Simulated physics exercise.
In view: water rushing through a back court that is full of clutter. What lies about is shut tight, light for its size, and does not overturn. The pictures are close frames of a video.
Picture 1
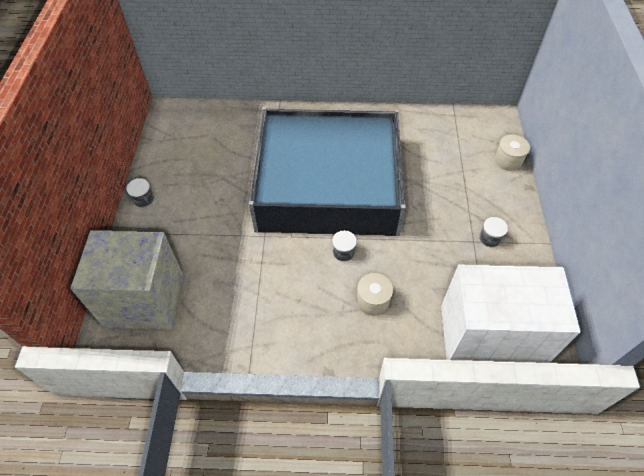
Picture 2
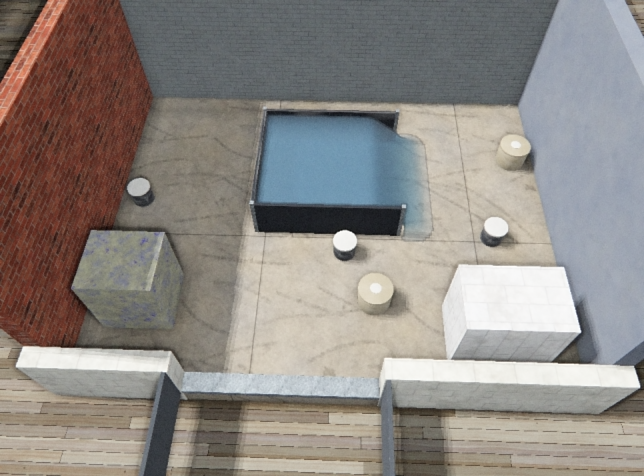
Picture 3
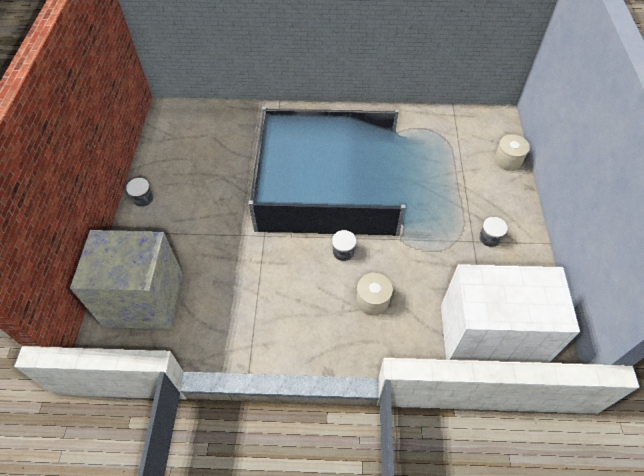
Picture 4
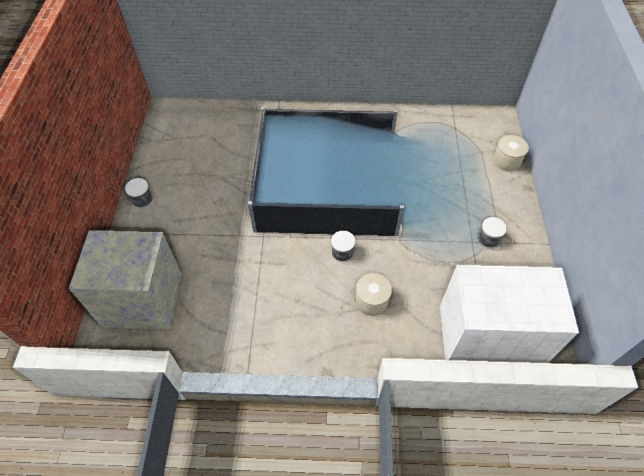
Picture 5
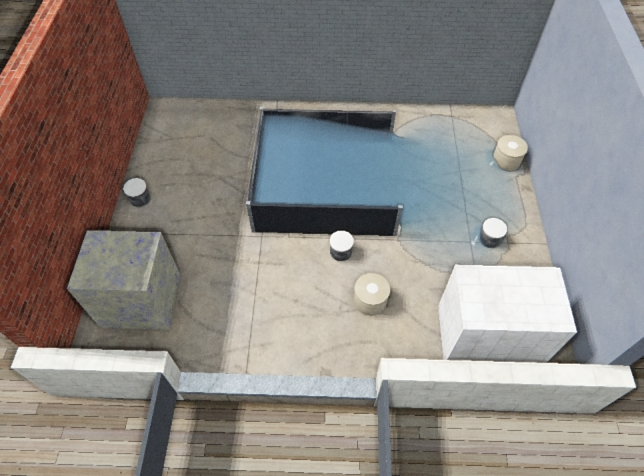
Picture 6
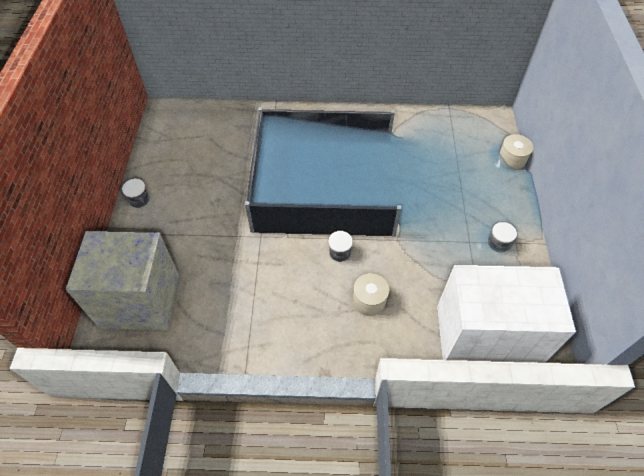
Blue water rushing out of a tank's open right side, spreading across a walled court and nudging two small round containers.
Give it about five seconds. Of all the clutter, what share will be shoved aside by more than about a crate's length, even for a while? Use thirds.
It is at least two thirds.
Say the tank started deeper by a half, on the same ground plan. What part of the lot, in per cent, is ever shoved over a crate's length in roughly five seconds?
Near 80 in a hundred.
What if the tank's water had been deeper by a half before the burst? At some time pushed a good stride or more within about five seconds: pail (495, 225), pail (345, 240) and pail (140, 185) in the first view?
In turn: Swept aside, moved that far, never so far.
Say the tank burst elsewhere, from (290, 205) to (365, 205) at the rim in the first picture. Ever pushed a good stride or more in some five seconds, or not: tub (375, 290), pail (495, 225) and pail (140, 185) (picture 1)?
As listed: Moved that far, short of that, no.
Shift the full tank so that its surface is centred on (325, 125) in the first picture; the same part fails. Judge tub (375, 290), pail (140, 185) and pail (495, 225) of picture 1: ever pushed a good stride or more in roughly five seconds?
In that order: Yes, less than that, pushed that far.
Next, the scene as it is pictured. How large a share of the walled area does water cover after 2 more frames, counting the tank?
Roughly 35 per cent.
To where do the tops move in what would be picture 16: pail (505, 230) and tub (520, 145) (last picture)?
Near (569, 357) and (492, 93).
A moment on, 1 of 5 are well off their spots; 1 afloat.
Next, 2 of 5 are well off their spots; 2 afloat.
Later, 2 of 5 are well off their spots; 2 afloat.
In the end, 4 of 5 are well off their spots, and 4 have been at some point; 2 afloat.
